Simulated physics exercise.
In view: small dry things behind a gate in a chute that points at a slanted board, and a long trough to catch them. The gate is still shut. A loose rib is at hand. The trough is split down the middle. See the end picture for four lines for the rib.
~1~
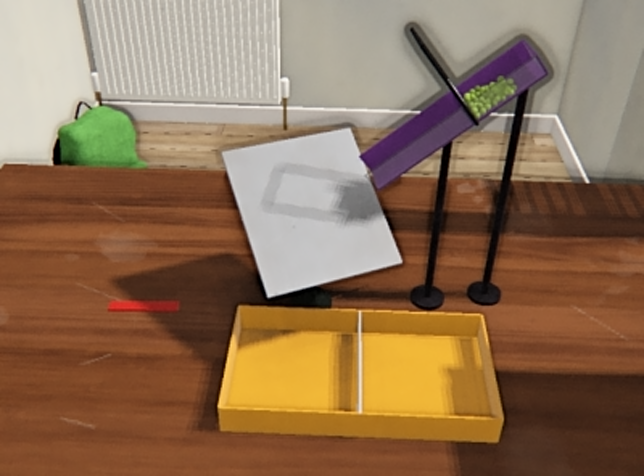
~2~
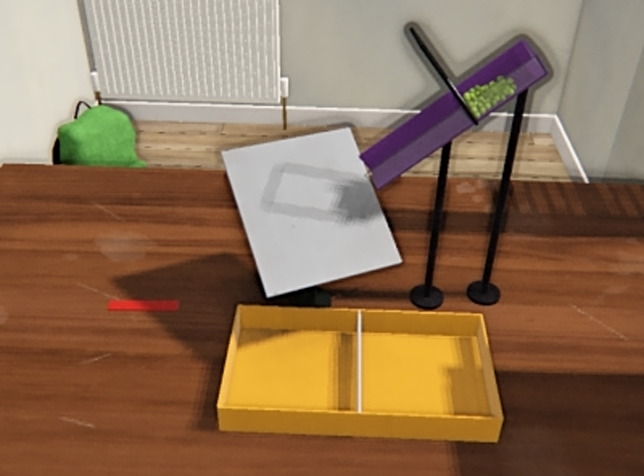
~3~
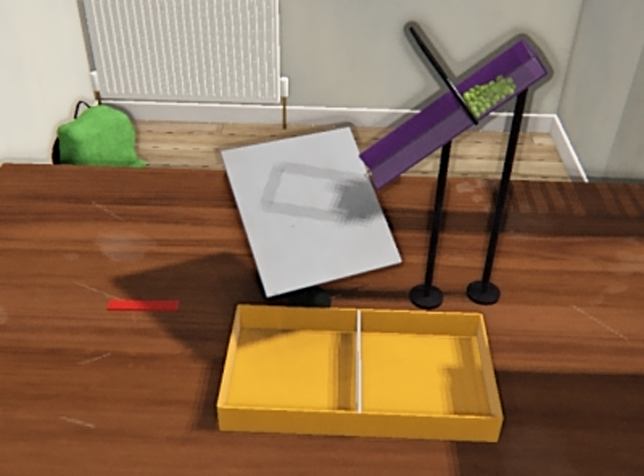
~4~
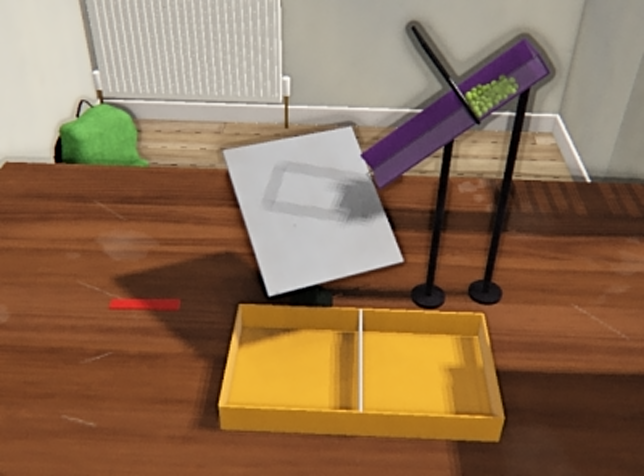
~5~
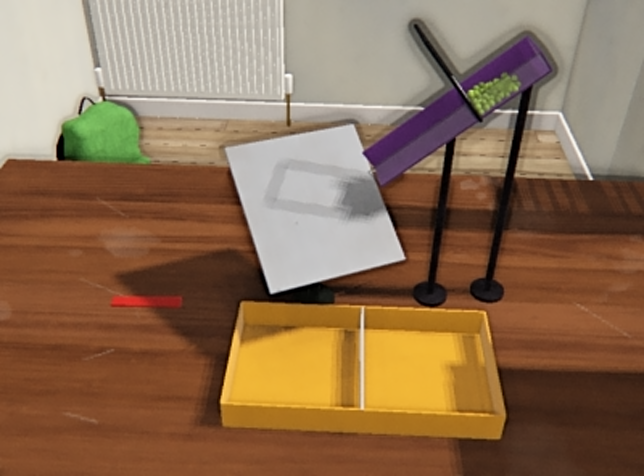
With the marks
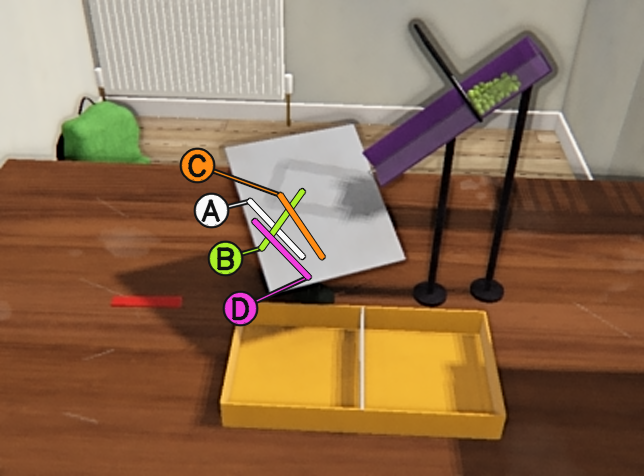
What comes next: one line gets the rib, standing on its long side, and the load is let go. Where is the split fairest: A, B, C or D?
The best line is C.
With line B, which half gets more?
Left.
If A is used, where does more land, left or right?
More lands on the left.
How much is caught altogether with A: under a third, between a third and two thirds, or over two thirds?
Over two thirds.
On the marked copy, line A from (249, 201) to (302, 256); line B from (302, 191) to (261, 248); line C from (280, 195) to (322, 256); line D from (254, 221) to (308, 277).
With A, of what is caught, almost all in the left half, about a tenth in the right.
With B, of what is caught, almost all in the left half, about a tenth in the right.
With C, of what is caught, roughly half in the left half, roughly half in the right.
With D, of what is caught, almost all in the left half, about a tenth in the right.
